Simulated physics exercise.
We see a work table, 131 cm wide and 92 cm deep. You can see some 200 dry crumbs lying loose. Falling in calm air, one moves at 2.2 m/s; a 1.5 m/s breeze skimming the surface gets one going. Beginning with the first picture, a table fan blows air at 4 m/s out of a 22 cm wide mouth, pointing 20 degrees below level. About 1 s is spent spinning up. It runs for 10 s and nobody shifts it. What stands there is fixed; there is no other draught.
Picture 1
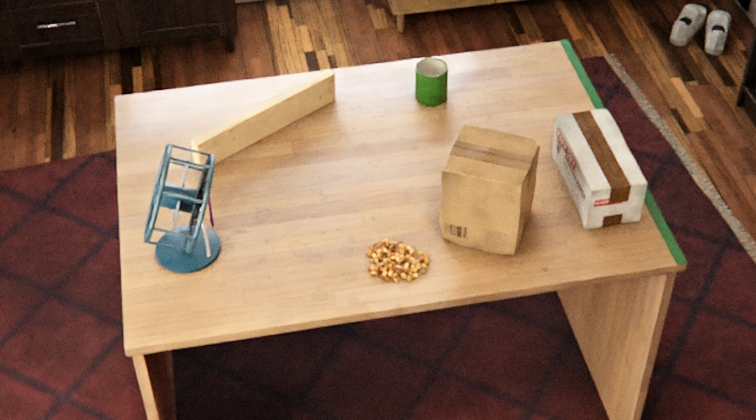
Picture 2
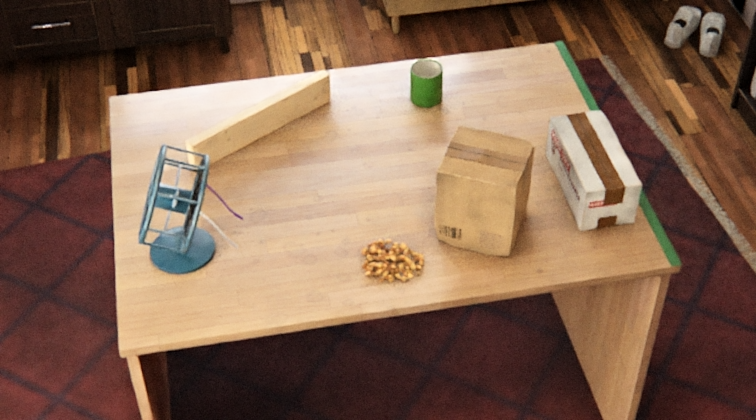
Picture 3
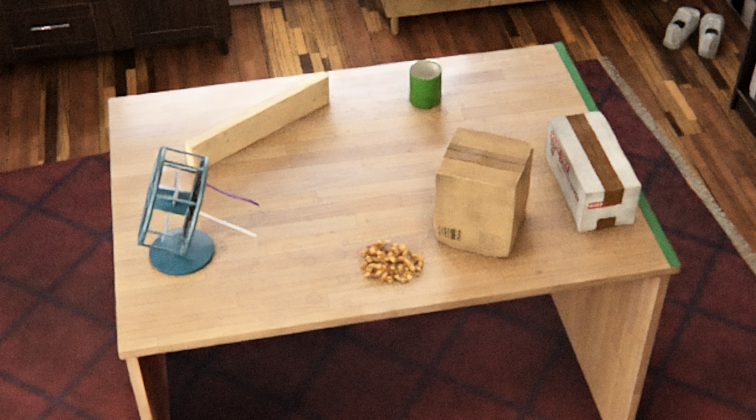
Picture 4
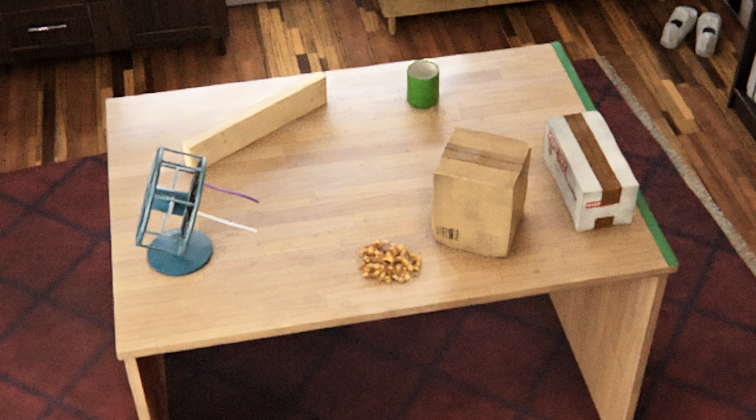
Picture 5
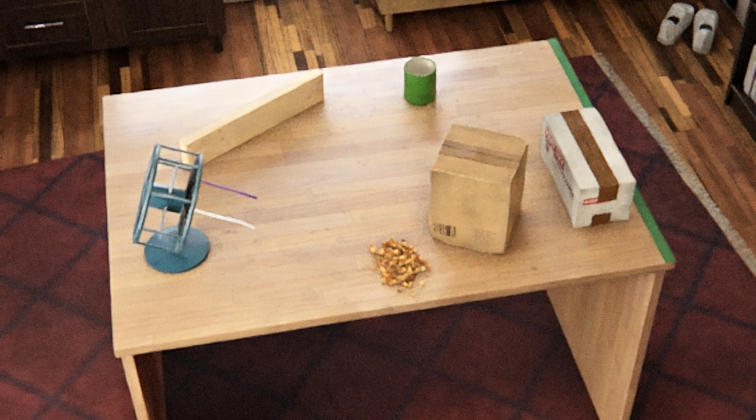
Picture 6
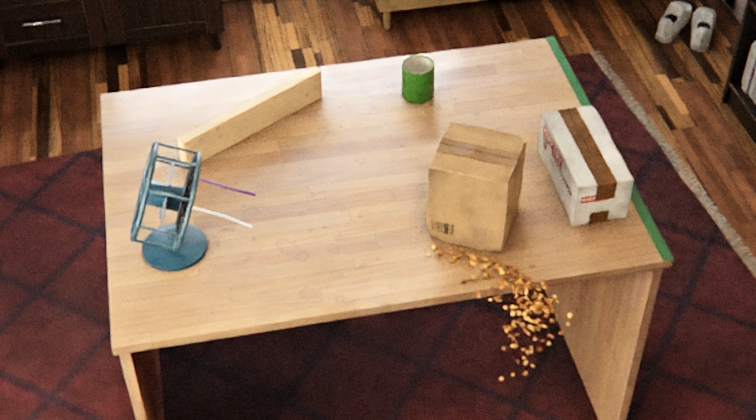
Dry crumbs scattering rightward past a cardboard box and over the near table edge as ribbons stream from a blue fan.
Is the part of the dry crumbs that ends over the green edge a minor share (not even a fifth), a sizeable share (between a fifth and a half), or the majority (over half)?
It is a minor share.
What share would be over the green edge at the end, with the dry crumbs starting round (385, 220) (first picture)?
That comes to some 90 in a hundred.
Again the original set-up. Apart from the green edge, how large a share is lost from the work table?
Close to 100 % of them.
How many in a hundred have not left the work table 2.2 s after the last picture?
Some 0 per cent at that time.
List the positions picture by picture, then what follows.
In the first frame, the middle of the dry crumbs is near (397, 259), none has stirred yet and the mouth of the table fan is at (179, 198).
In the second frame, the middle of the dry crumbs is near (391, 259), none has stirred yet and the green edge is centred on (616, 141).
In the third frame, the middle of the dry crumbs is near (390, 260), none has stirred yet, the top of a box is at (486, 156) and the top of a box is at (594, 150).
In the fourth frame, the middle of the dry crumbs is near (388, 260) and none has stirred yet.
In the fifth frame, the middle of the dry crumbs is near (399, 262), the farthest in sight from the table fan is at (429, 270) and about 70 % have left their places.
In the sixth frame, the middle of the dry crumbs is near (515, 290), the farthest in sight from the table fan is at (557, 302) and all have left their places.
Then, 1.0 s after the last picture, 0 % are over the green edge; 99 % have settled or left.
Then, 2.2 s after the last picture, 0 % are over the green edge; 100 % have settled or left.
Then, 4.6 s after the last picture, 0 % are over the green edge; 100 % have settled or left.
Then, 9.1 s after the last picture, at the end, 0 % are over the green edge.
